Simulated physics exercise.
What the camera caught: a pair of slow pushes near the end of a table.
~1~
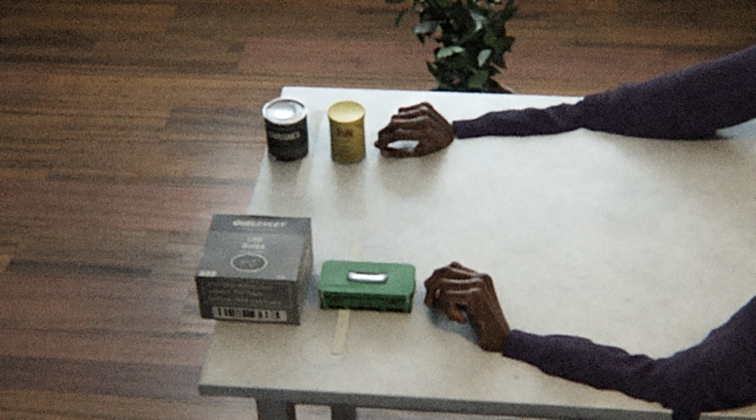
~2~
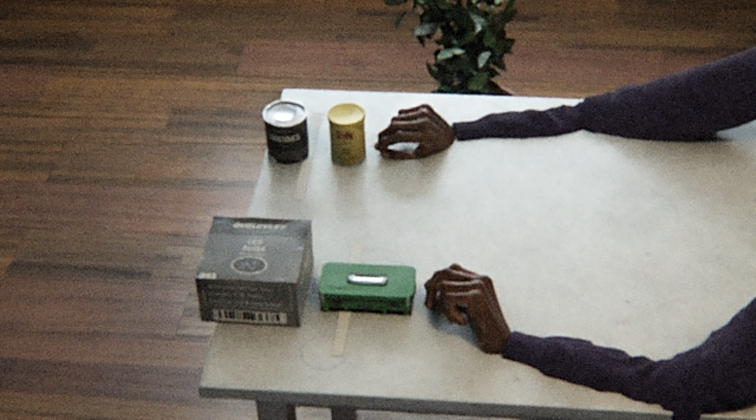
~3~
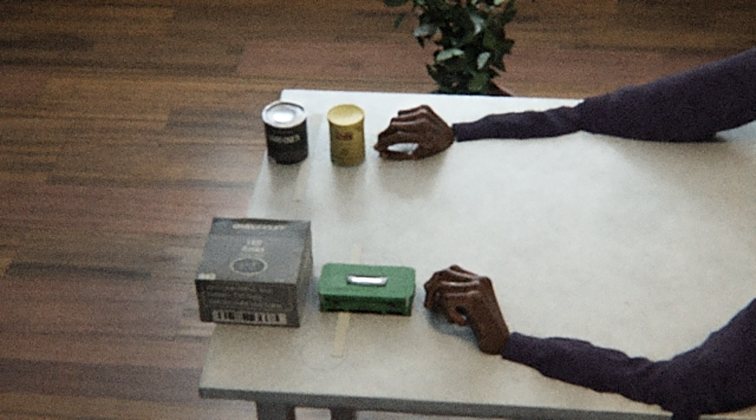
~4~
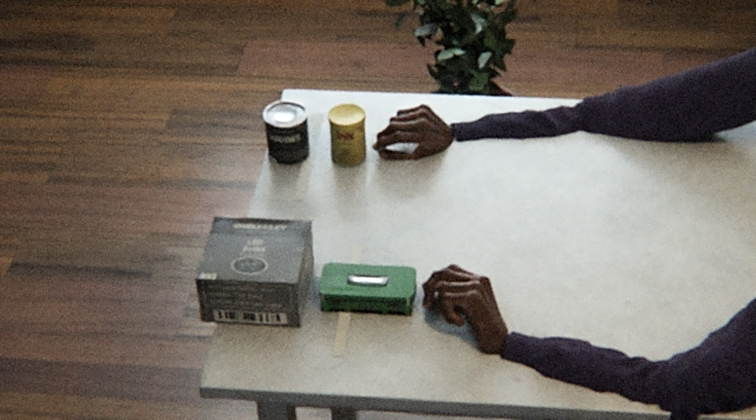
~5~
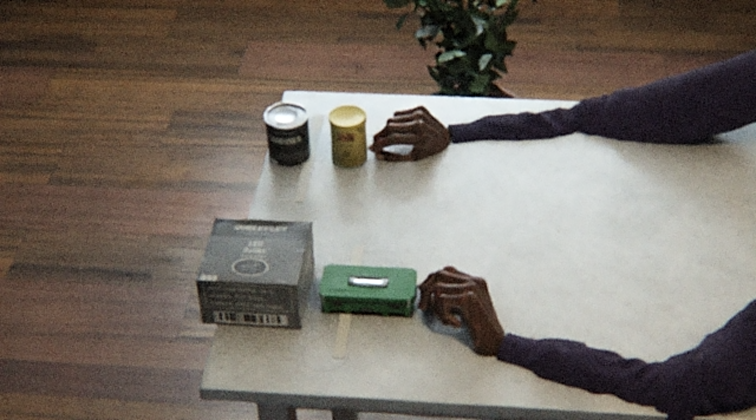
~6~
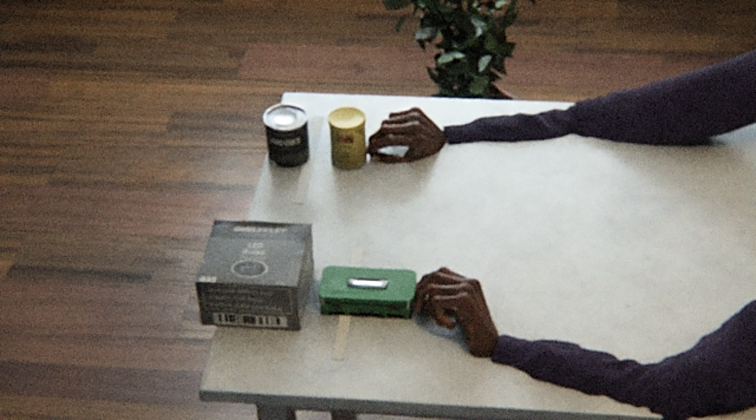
In this clip, two hands rest near a yellow tin and a green case on a pale table, beside a black pot and a grey box, then both edge slightly left toward the tin and case, which barely move.
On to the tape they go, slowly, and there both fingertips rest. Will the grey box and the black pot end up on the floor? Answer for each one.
In the end, the grey box lands on the floor; the black pot lands on the floor.
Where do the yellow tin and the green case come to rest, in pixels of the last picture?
The yellow tin at (284, 136), the green case at (296, 289).
Then, 0.96 s on from there, grey box on its side near (184, 313); black pot turned 43° from its first pose near (225, 163).
Then, 1.20 s on from there, grey box on its way down; black pot on its way down near (207, 370).
In the end, the grey box drops to the floor; the black pot drops to the floor.
